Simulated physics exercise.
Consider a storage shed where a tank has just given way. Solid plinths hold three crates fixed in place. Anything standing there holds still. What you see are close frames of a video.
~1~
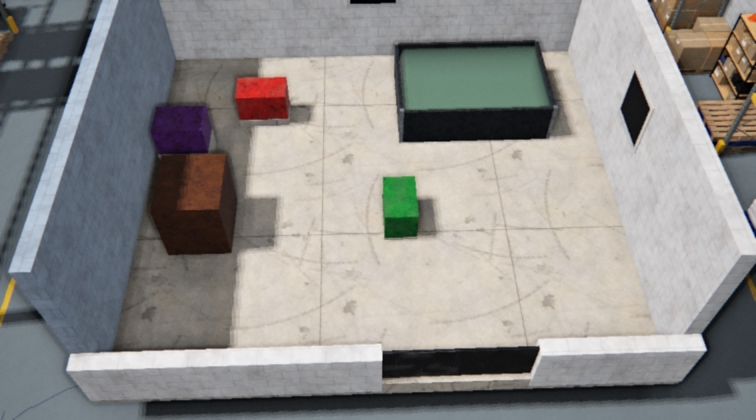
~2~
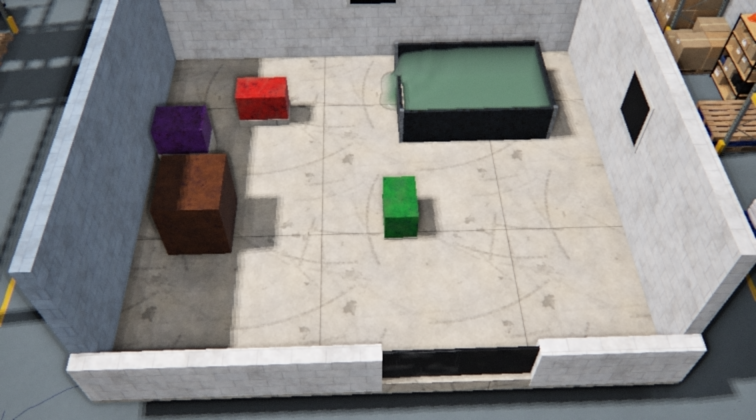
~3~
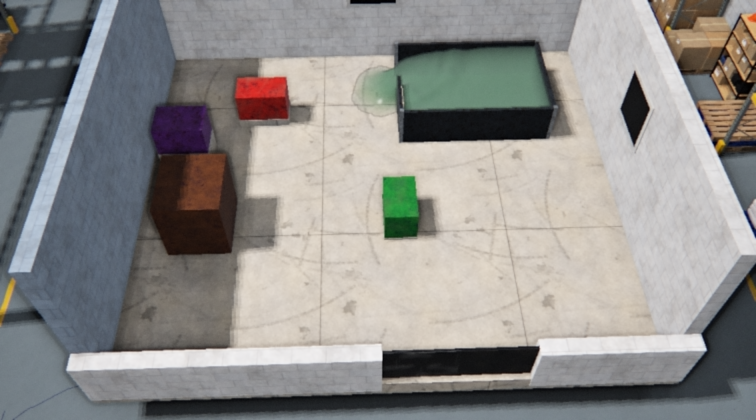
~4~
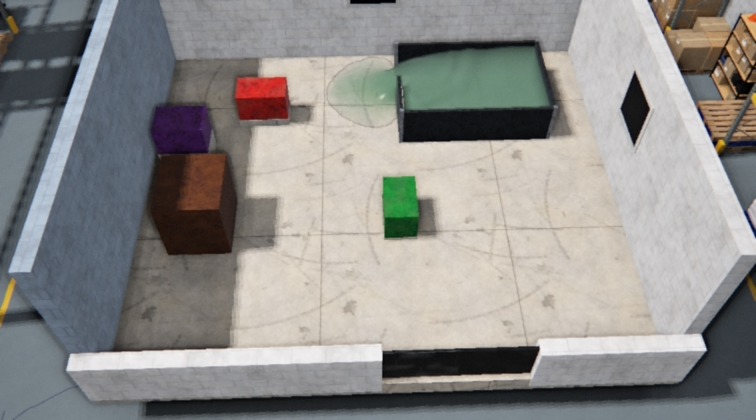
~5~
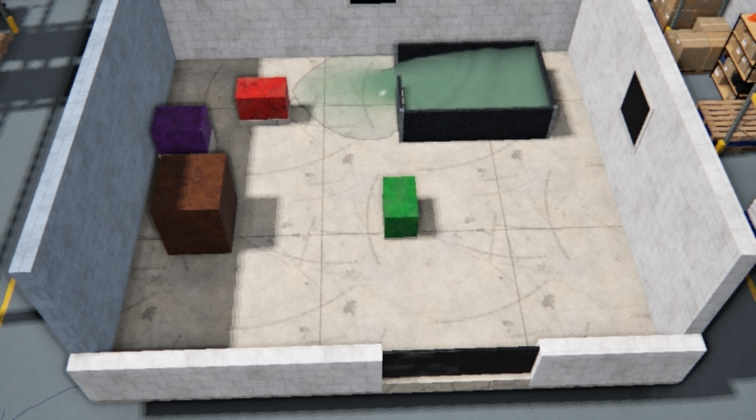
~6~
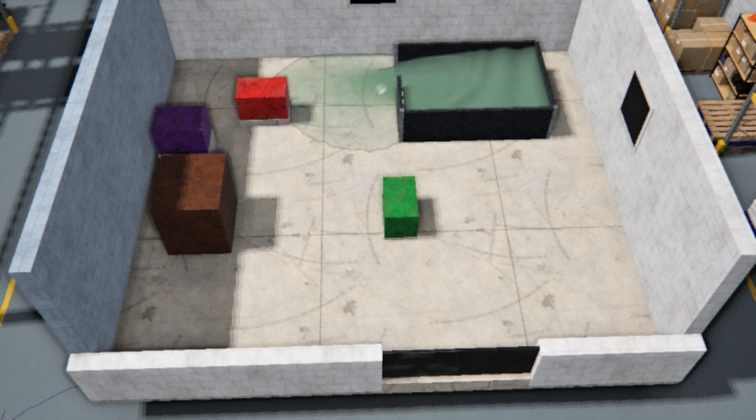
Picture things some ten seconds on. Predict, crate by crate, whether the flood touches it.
My prediction: The green crate is touched; the purple crate remains untouched; the red crate is touched.
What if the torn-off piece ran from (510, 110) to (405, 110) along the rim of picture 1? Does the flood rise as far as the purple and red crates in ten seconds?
So the purple remains untouched while the red remains untouched.
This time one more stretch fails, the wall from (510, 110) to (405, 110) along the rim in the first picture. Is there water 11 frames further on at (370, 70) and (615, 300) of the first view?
I'd expect the first point to stay dry and the second point to be reached.
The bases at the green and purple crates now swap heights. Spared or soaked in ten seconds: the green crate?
My guess is that the green one stays untouched.
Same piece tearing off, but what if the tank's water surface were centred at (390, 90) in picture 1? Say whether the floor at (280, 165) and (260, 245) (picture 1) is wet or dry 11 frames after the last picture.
The first spot is inundated and the second is inundated.
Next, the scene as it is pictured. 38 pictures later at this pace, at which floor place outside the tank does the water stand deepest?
Estimated pixel: (179, 142).
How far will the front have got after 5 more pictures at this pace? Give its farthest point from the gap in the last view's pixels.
The farthest wet point should be near (175, 70).
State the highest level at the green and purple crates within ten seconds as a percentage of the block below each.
Around 330 % and 60 %.
A moment on, water covers 20 % of the floor; the green crate not reached, the purple crate not reached, the red crate water round its plinth.
Next, water covers 25 % of the floor; the green crate not reached, the purple crate water round its plinth, the red crate water round its plinth.
Then, water covers 35 % of the floor; the green crate not reached, the purple crate water round its plinth, the red crate water round its plinth.
Later, water covers 60 % of the floor; the green crate water round its plinth, the purple crate water round its plinth, the red crate water round its plinth.
In the end, water covers 95 % of the floor; the green crate was topped, the purple crate stayed above the water, the red crate was topped.
